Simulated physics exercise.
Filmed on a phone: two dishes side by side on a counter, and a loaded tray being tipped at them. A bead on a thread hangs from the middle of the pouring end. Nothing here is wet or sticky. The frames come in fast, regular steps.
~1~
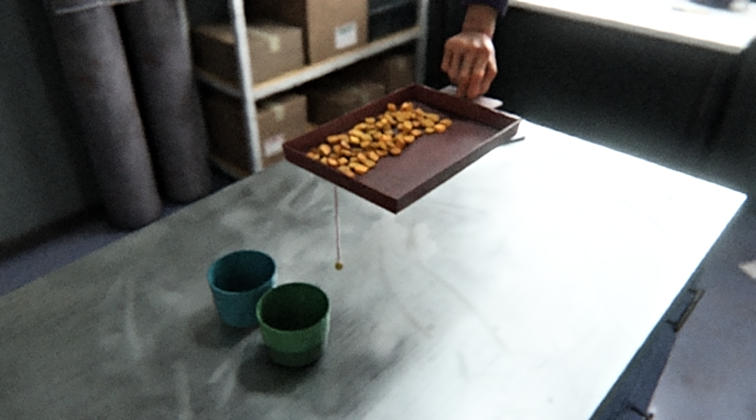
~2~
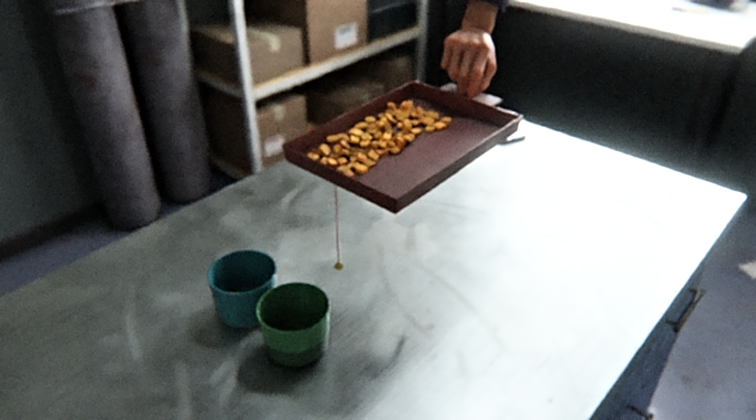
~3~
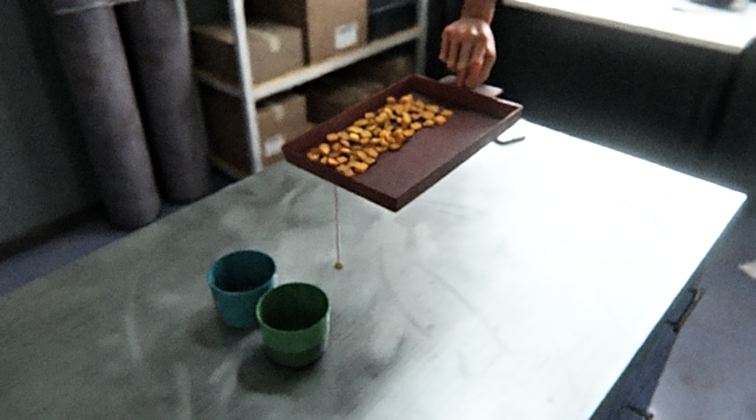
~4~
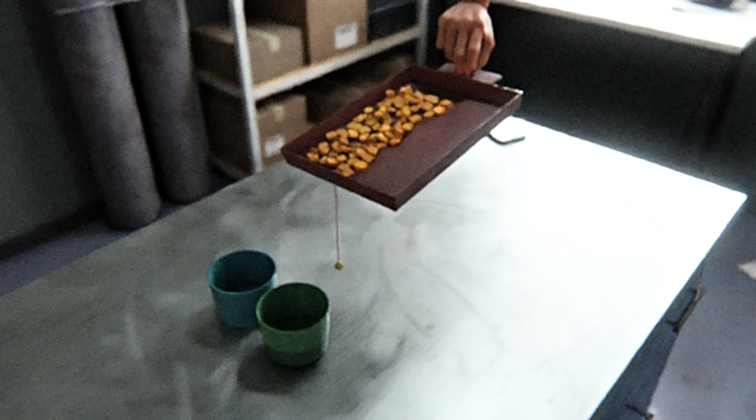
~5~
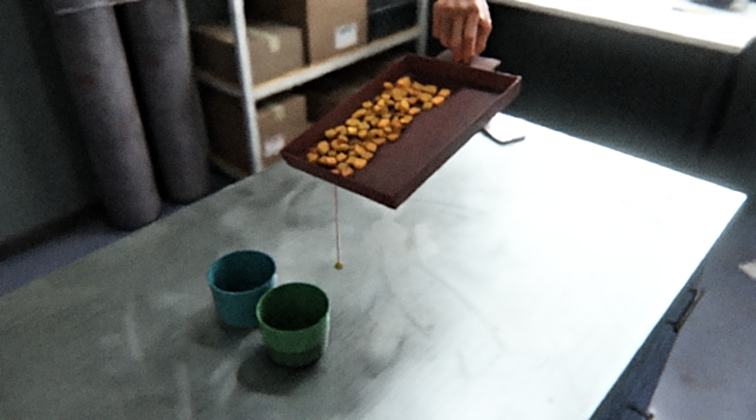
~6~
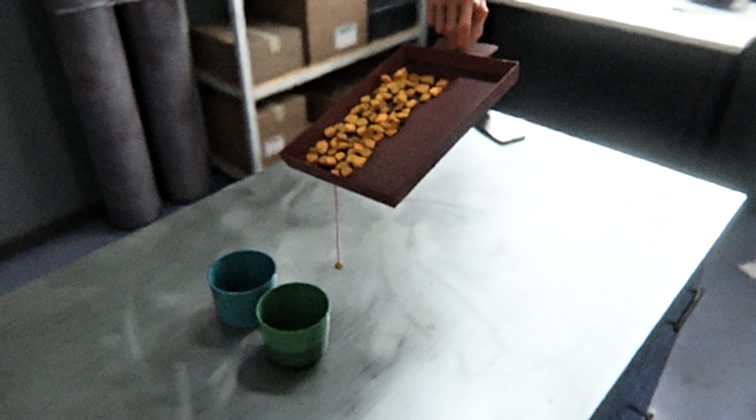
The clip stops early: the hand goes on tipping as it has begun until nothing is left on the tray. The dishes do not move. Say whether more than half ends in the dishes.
The two hold less than half of the load.
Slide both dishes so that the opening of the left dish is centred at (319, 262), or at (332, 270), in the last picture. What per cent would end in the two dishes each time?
The first gives 30 %, the second 10 %.
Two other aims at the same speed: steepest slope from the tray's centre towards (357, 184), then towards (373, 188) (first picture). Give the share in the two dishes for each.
Roughly 50 per cent, and 30 per cent.
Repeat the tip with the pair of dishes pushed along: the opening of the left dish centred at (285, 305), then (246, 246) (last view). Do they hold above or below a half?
One: Less than half. Two: Above a half.
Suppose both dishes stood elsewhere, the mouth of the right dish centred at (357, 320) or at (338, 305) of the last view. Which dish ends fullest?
One: Left. Two: The left dish.
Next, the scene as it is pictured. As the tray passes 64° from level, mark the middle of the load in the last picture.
Roughly at (311, 152).
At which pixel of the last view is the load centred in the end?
Around (294, 291).
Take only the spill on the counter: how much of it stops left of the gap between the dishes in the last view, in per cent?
Some 10 per cent.
Soon, tray tipped steeply; all on the tray.
A while on, tray tipped past a quarter turn; about two thirds on the tray; a small part in the left dish; about a quarter outside both; a small part in the air.
Towards the end, tray tipped past a quarter turn; a small part in the right dish; a small part in the left dish; most outside both.
Finally, tray tipped past a quarter turn; a small part in the right dish; a small part in the left dish; most outside both.
